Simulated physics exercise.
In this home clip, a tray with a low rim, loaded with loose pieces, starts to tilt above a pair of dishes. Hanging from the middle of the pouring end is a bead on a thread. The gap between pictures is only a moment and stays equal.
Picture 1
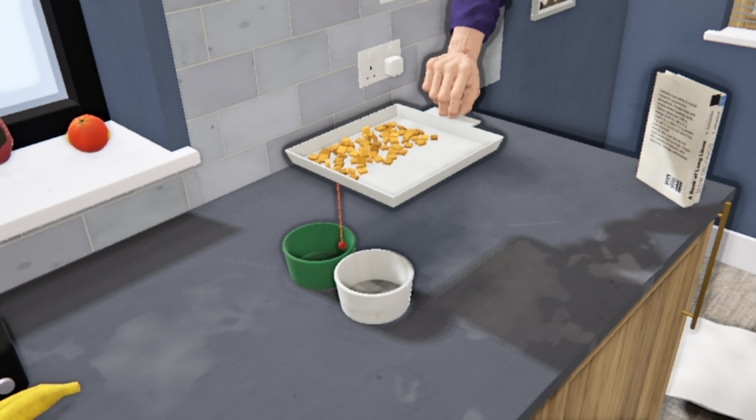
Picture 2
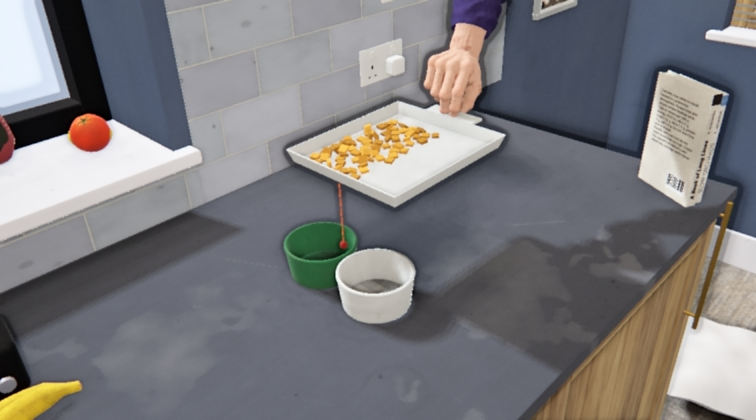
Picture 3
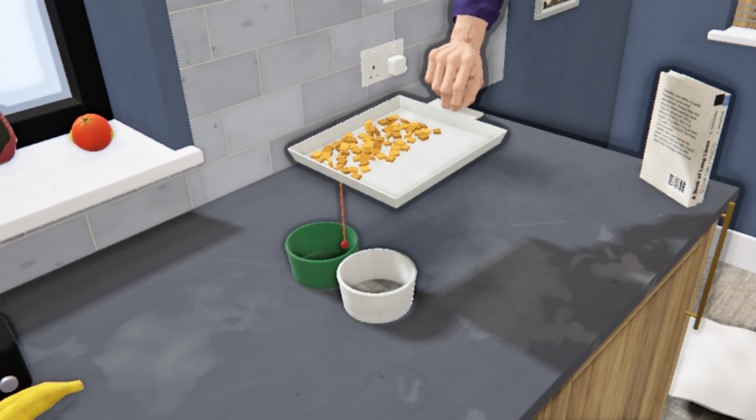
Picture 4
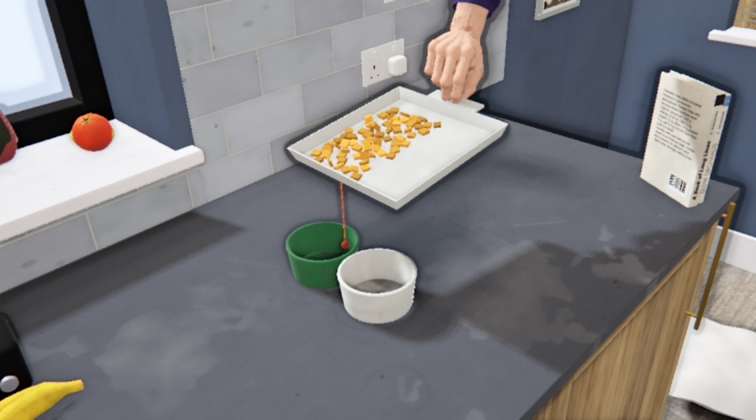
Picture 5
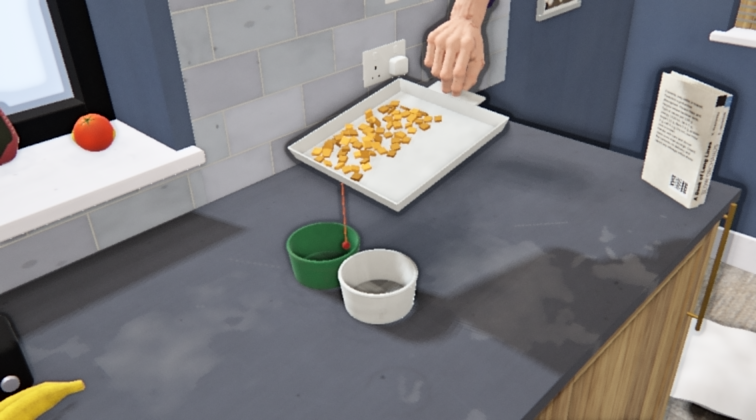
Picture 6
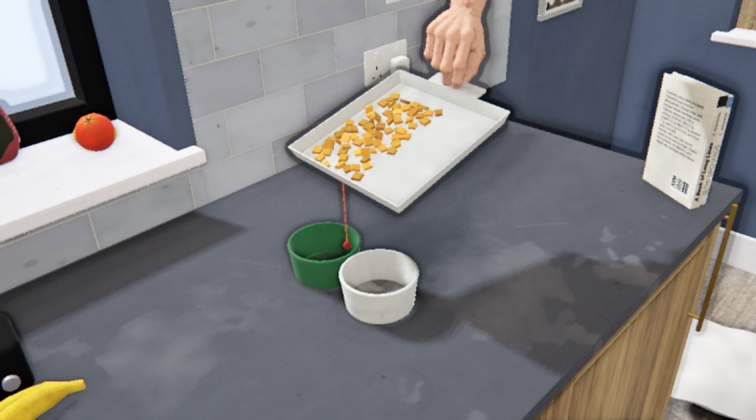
On a kitchen counter, a hand slightly tilts a white tray of small orange crackers above two dishes.
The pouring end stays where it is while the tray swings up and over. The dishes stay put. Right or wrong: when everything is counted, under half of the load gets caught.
Wrong.
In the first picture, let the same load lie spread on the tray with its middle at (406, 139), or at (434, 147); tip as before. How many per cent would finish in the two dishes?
It would be roughly 70 per cent for the first and roughly 80 per cent for the second.
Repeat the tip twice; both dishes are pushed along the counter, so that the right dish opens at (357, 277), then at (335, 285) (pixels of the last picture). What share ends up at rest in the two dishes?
In order, 60 % and 50 %.
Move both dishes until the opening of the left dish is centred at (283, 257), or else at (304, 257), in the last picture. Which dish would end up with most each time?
One: The right dish. Two: The right dish.
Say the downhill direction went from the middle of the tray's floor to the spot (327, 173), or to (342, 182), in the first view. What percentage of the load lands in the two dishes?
In order, 70 in a hundred and 40 in a hundred.
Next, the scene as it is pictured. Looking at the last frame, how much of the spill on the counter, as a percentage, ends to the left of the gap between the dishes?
Roughly 80 percent.
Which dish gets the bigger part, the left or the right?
The one that comes out ahead is the rightward one.
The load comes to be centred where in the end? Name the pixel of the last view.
It settles centred around (373, 307).
Just after the last frame, tray tipped steeply; almost all on the tray; just a few in the air.
A moment on, tray tipped right over; the larger part on the tray; about a tenth in the right dish; about a tenth outside both; just a few in the air.
Further on, tray tipped past a quarter turn; roughly two thirds in the right dish; roughly a third outside both.
When it is over, tray tipped past a quarter turn; roughly two thirds in the right dish; not one in the left dish; roughly a third outside both.
